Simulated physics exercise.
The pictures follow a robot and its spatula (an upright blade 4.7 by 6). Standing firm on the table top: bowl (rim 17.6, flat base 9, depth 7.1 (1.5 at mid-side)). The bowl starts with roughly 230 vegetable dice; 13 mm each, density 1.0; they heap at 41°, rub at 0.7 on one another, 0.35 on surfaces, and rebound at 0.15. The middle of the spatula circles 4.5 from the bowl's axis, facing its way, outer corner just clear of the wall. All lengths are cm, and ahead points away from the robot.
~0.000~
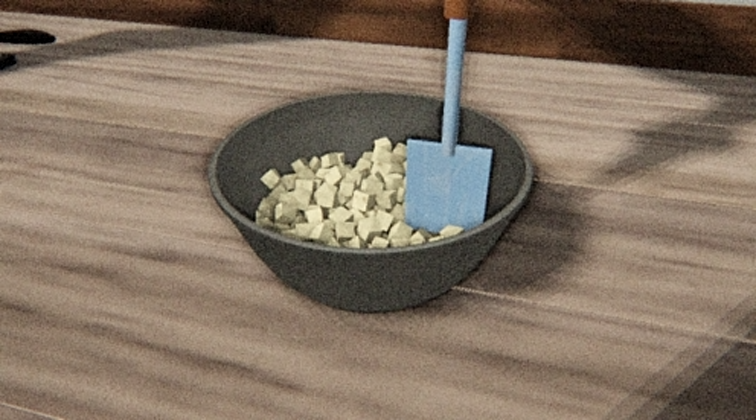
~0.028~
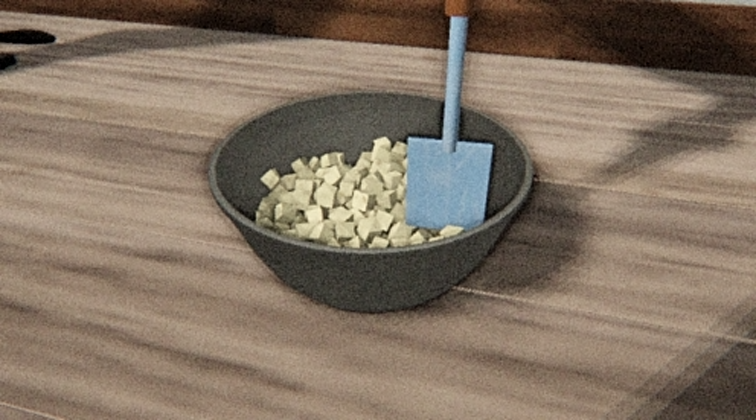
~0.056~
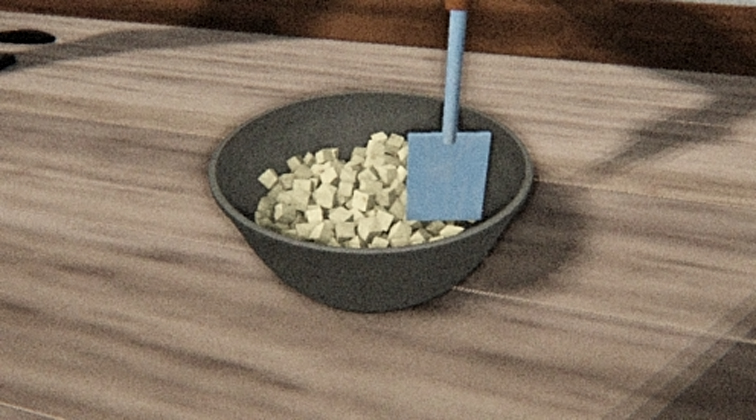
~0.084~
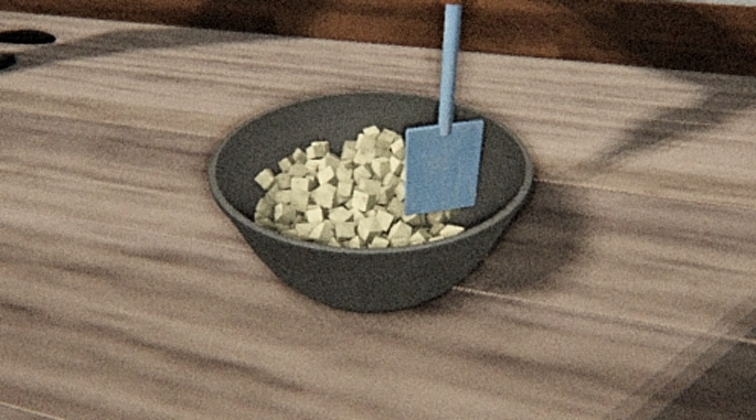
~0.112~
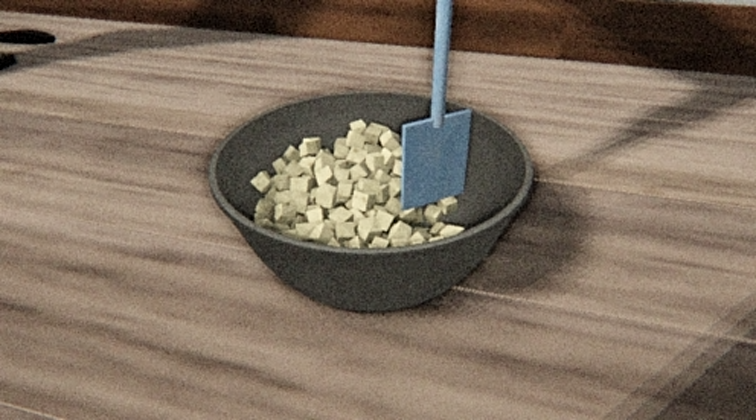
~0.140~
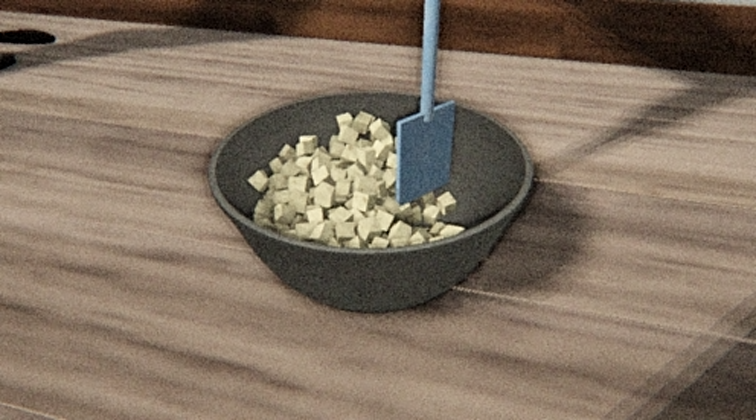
A dark bowl of pale diced cubes sits on a wooden table as a blue spatula turns, pushing the cubes slightly leftward.
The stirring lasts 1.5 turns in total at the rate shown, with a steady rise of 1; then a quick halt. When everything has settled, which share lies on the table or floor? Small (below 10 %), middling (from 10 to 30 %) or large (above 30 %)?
Answer: Middling; from 10 to 30 % of the vegetable dice finish on the table or floor.
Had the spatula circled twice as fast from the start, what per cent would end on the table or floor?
In that case some 40 per cent.
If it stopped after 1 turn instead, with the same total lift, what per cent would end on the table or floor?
In that case some 10 per cent.
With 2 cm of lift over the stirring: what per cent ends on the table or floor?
About 15 per cent.
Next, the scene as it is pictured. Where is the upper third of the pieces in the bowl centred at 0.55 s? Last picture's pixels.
Around (357, 235).
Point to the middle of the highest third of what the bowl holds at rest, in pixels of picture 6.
Near (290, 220).
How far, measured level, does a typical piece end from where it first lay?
Roughly 7 cm.
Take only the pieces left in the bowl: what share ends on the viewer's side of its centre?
Roughly 70 per cent.
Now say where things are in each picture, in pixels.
The spatula neck at (451, 121), 0° round; upper third of the load around (345, 200), from x 265 to 470, top at y 150; 233 in the bowl, in the first picture.
The spatula neck at (452, 117), 5° round; upper third of the load around (345, 200), from x 265 to 470, top at y 145, in the second picture.
The spatula neck at (452, 109), 17° round; upper third of the load around (355, 189), from x 265 to 470, top at y 140, in the third picture.
The spatula neck at (447, 101), 30° round; upper third of the load around (350, 183), from x 265 to 465, top at y 135, in the fourth picture.
The spatula neck at (439, 94), 43° round; upper third of the load around (343, 179), from x 265 to 465, top at y 130, in the fifth picture.
The spatula neck at (428, 88), 56° round; upper third of the load around (344, 177), from x 260 to 465, top at y 120; 233 in the bowl, in the sixth picture.
After 0.55 s, 246° round, highest piece 8 above the table; 216 in the bowl, 12 on the table or floor, 5 in flight or on the tool.
After 0.95 s, 76° round, highest piece 9 above the table; 201 in the bowl, 28 on the table or floor, 4 in flight or on the tool.
After 1.35 s, 180° round, highest piece 8 above the table; 195 in the bowl, 38 on the table or floor.
After 2.05 s, 180° round, highest piece 8 above the table; 195 in the bowl, 38 on the table or floor.
In the end, 195 in the bowl, 38 on the table or floor. That is 16 % on the table or floor.
